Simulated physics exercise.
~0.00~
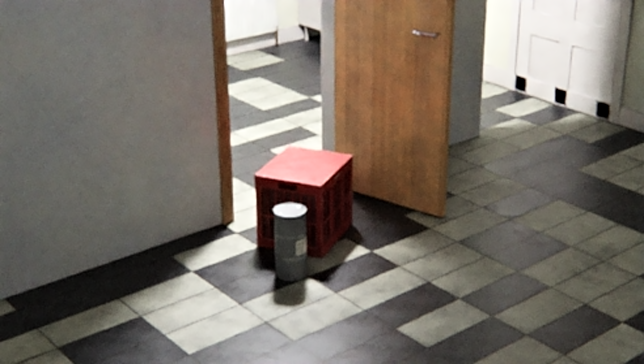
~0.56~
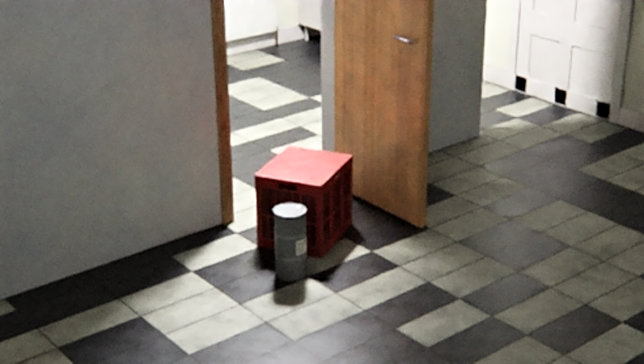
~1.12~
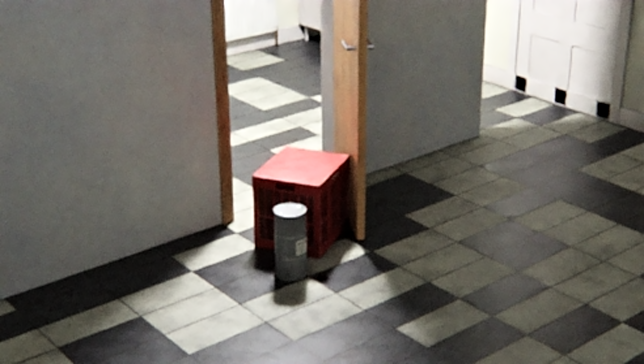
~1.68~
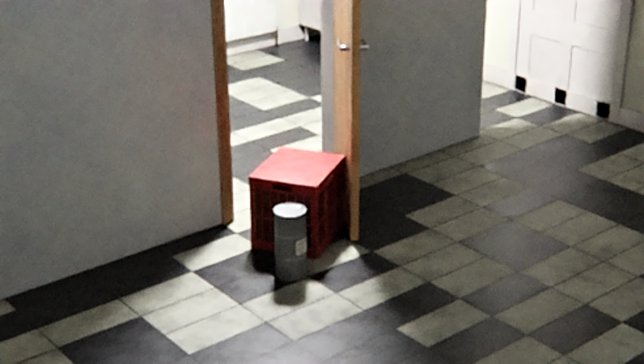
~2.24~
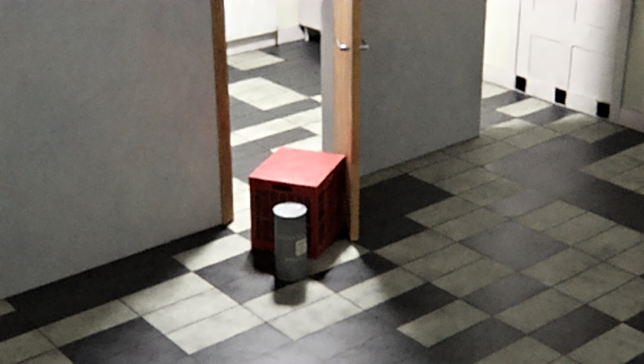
A wooden door stands wide open in a grey wall, seen from above across a floor of dark and pale checkered tiles. A red chest sits in the doorway, with a small grey canister just in front of it, and white panelling lines the far right. The door swings leftward toward the doorway, with no one in view pushing it. Its edge meets the right side of the red chest and nudges it slightly left. The door then stops, still well open and jammed against the chest, while the canister stays upright in front.
